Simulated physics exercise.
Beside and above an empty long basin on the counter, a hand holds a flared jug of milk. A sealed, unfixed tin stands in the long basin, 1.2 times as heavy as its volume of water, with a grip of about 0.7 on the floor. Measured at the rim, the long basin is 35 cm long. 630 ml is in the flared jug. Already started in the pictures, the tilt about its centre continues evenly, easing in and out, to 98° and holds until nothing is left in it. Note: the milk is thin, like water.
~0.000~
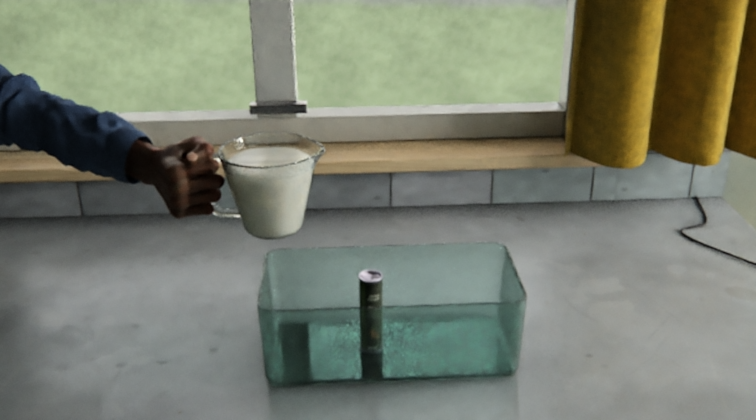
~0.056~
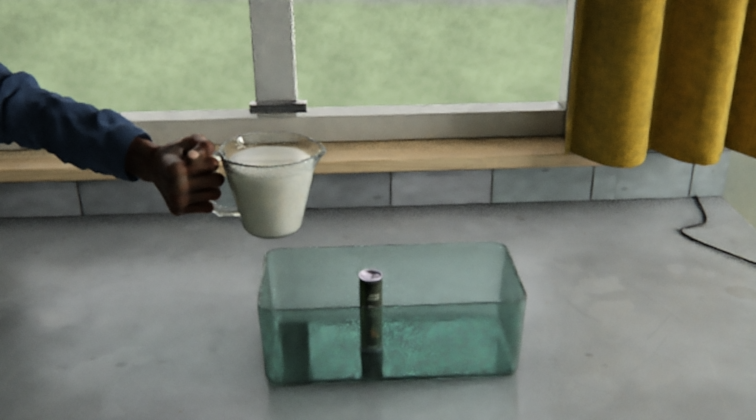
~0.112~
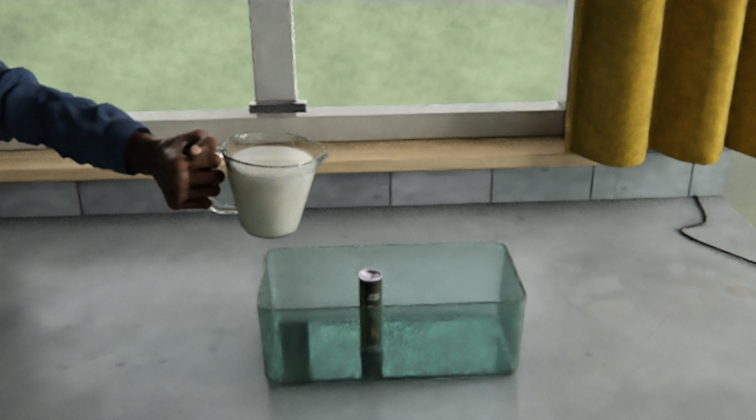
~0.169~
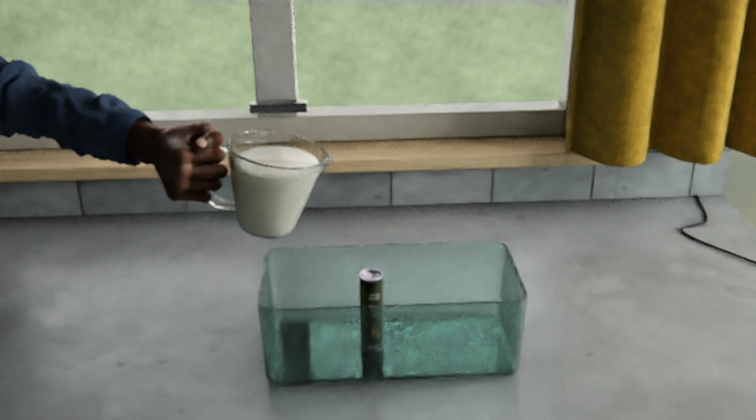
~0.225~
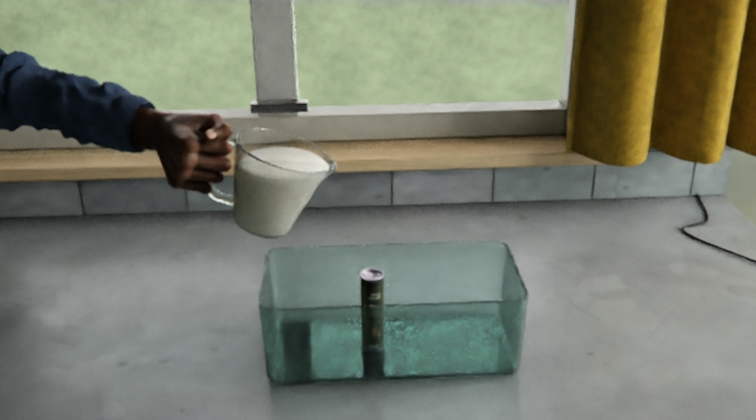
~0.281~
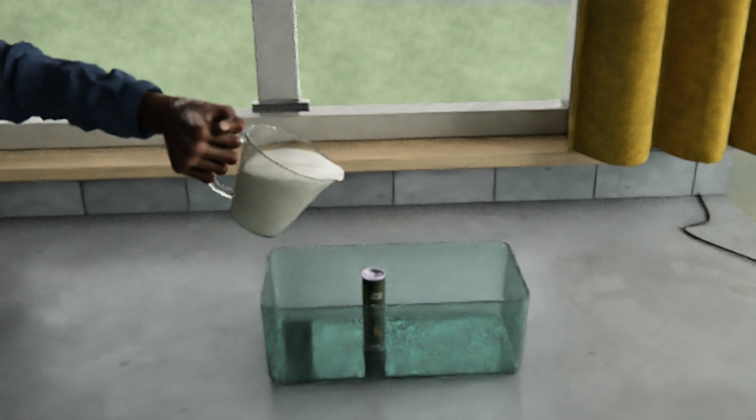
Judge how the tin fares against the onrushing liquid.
It will tip.
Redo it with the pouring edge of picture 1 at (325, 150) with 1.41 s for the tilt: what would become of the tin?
Then the tin remains standing.
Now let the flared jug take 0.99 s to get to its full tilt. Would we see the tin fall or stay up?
Result: Tin tipped over.
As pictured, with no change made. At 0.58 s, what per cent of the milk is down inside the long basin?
About 24 per cent.
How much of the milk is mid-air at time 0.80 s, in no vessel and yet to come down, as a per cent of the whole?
About 12 per cent.
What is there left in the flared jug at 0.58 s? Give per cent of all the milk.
50 %.
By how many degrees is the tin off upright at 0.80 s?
5°.
By 0.58 s the tilt is 84° and 49 per cent is still to pour; the tin stands where it began.
By 0.80 s the tilt is 98° and 9 per cent is still to pour; the tin stands where it began.
By 1.02 s the tilt is 98° and 0 per cent is still to pour; the tin lies on its side.
By 1.27 s the tilt is 98° and 0 per cent is still to pour; the tin lies on its side.
At rest the tin lies on its side.
